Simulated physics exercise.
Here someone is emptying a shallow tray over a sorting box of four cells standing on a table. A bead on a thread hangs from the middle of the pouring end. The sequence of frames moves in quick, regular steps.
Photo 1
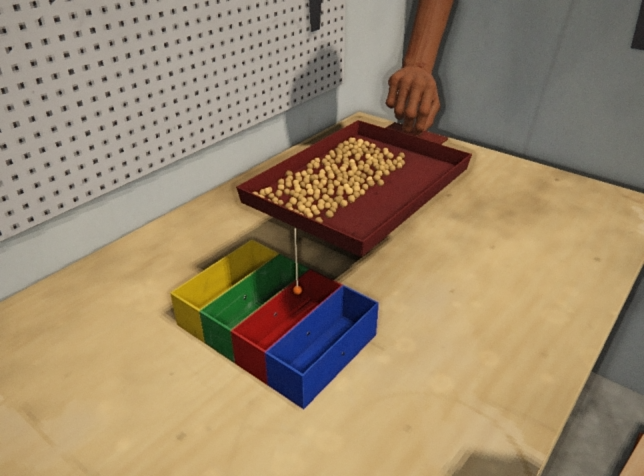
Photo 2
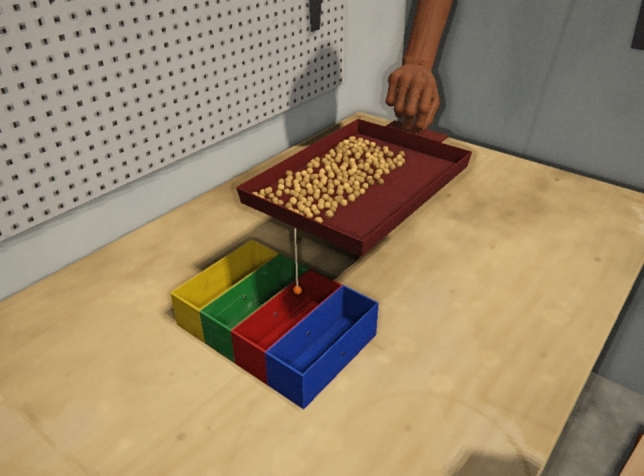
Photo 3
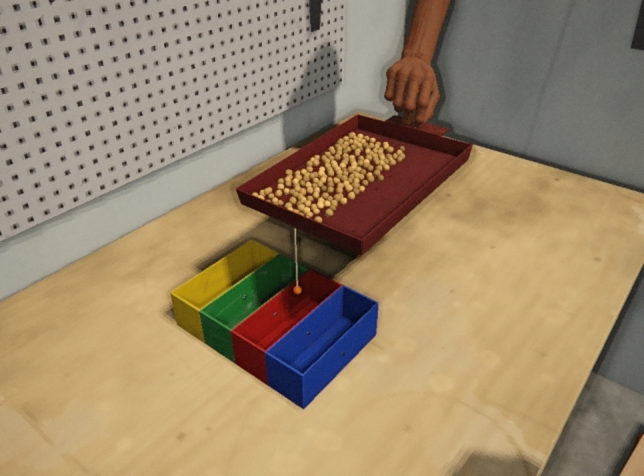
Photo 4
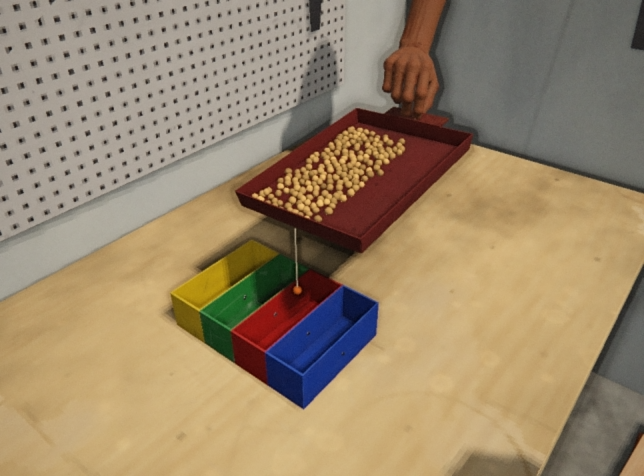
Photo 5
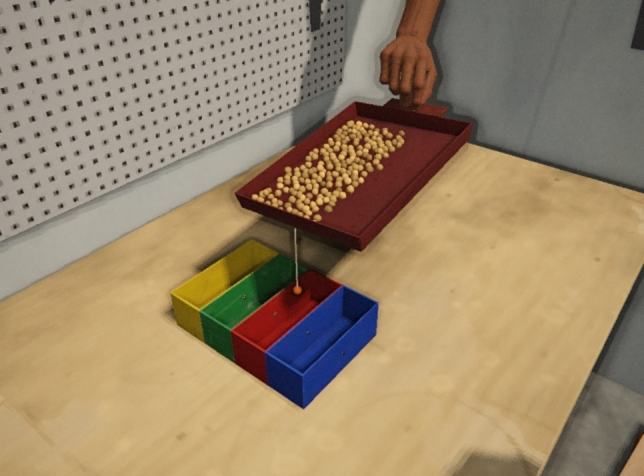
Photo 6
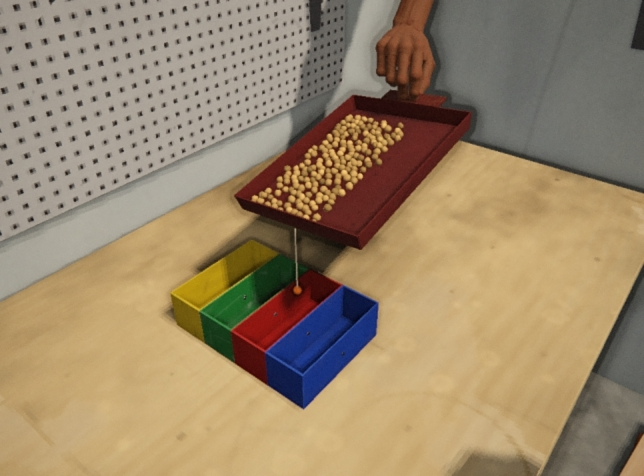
The video shows a hand gradually raising the far end of a dark red tray of chickpeas above a box with yellow, green, red and blue cells, while the tray tilts slightly toward its left corner and a bead hangs nearly still.
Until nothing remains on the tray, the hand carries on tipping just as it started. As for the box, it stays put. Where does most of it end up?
Most ends up in the green cell.
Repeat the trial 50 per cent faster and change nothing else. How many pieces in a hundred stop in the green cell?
About 50 in a hundred.
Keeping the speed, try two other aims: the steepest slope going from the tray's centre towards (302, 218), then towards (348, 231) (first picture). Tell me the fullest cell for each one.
Green, then that blue cell.
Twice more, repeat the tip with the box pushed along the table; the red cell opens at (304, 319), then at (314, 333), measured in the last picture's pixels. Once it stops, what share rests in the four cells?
In order, about 90 and 60 in a hundred.
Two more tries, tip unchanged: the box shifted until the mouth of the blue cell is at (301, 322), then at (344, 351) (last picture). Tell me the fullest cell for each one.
First try: The green cell. Second try: The yellow one.
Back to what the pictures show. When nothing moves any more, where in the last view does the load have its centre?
(245, 315).
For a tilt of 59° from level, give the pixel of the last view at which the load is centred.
Close to (286, 161).
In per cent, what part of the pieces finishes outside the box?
Roughly 0 percent of the load.
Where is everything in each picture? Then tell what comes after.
The first picture shows corners of the pouring end at (240, 187) and (362, 239), level; middle of the load at (340, 176), dried chickpeas; bead on its thread at (297, 290); yellow cell at (188, 315); green cell at (217, 334); red cell at (250, 355); blue cell at (285, 377).
The second picture shows corners of the pouring end at (240, 187) and (362, 239), level; middle of the load at (340, 175).
The third picture shows corners of the pouring end at (239, 188) and (361, 238), tipped barely, lowest at the left corner; middle of the load at (339, 173).
The fourth picture shows corners of the pouring end at (238, 190) and (360, 237), tipped a little, lowest at the left corner; middle of the load at (339, 169).
The fifth picture shows corners of the pouring end at (238, 192) and (359, 235), tipped a little, lowest at the left corner; middle of the load at (338, 166).
The sixth picture shows corners of the pouring end at (237, 195) and (357, 234), tipped a little, lowest at the left corner; middle of the load at (337, 162); yellow cell at (188, 315); green cell at (217, 334); red cell at (250, 355); blue cell at (285, 377).
Soon, tray tipped steeply; all on the tray.
A while on, tray tipped right over; nearly all on the tray; a stray few in the yellow cell.
Towards the end, tray tipped past a quarter turn; about half in the green cell; about a third in the yellow cell; a stray few in the red cell; a stray few in the blue cell; a small part falling or outside the box.
Finally, tray tipped past a quarter turn; about half in the green cell; about a third in the yellow cell; a stray few in the red cell; a stray few in the blue cell; a small part outside the box.
